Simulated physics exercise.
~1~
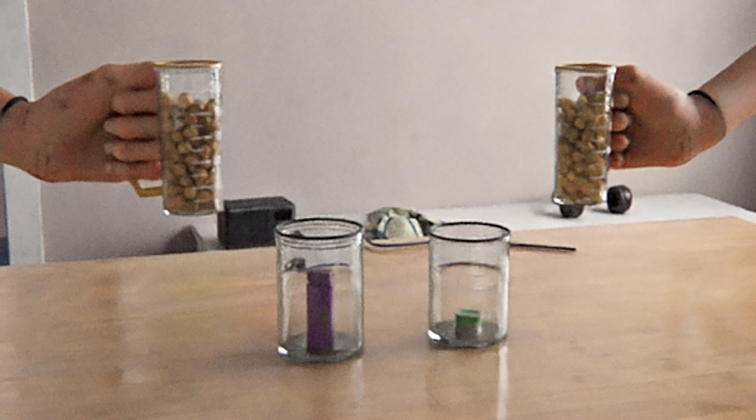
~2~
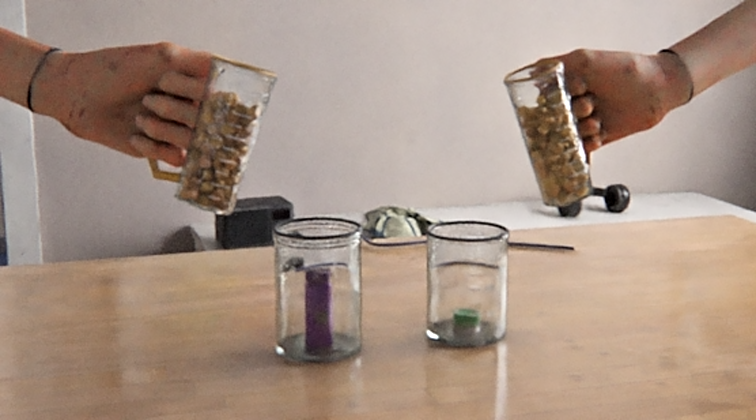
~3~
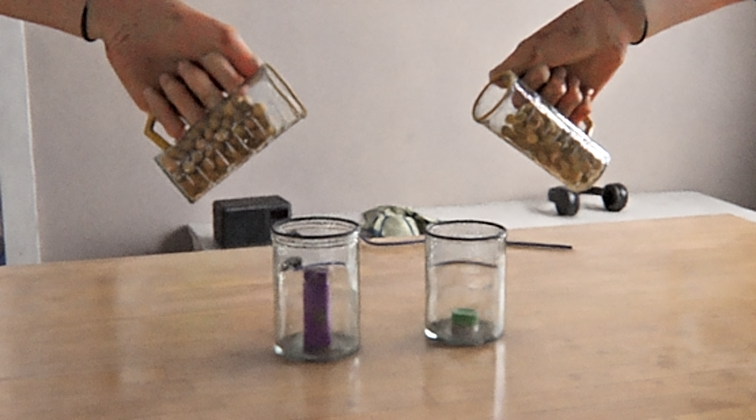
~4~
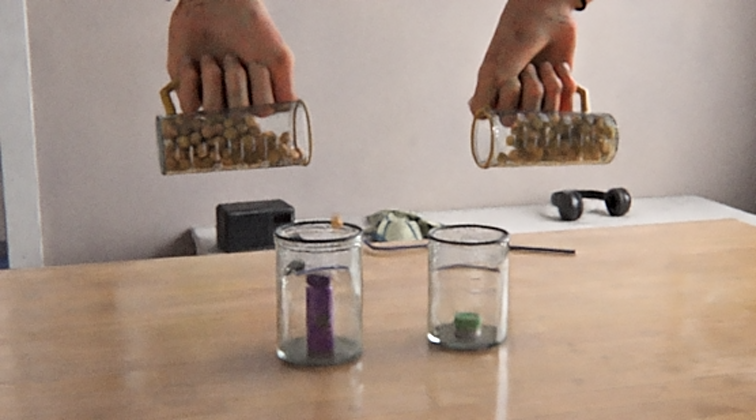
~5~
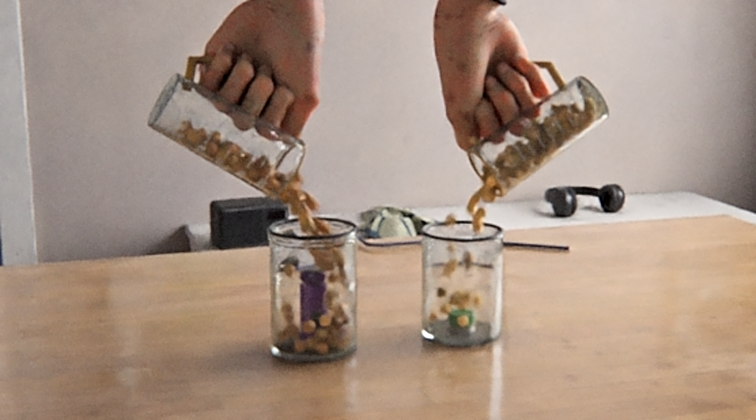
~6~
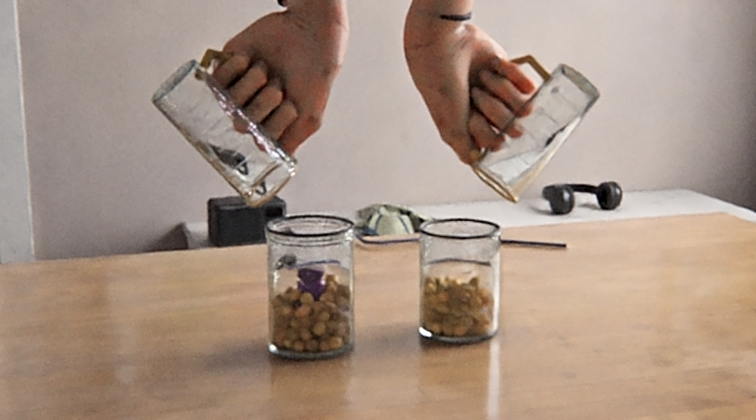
The clip opens on two clear glasses standing on a wooden table, a tall purple block upright in the left one and a short green block in the right, while two hands hold glass mugs full of small, round tan pieces above them. The hands tilt the mugs inward until they lie on their sides. They tip further, and the pieces tumble into both glasses, gathering around the blocks. The mugs empty completely. At the end, the purple block's top still shows above the pieces on the left, while the green block is buried on the right.
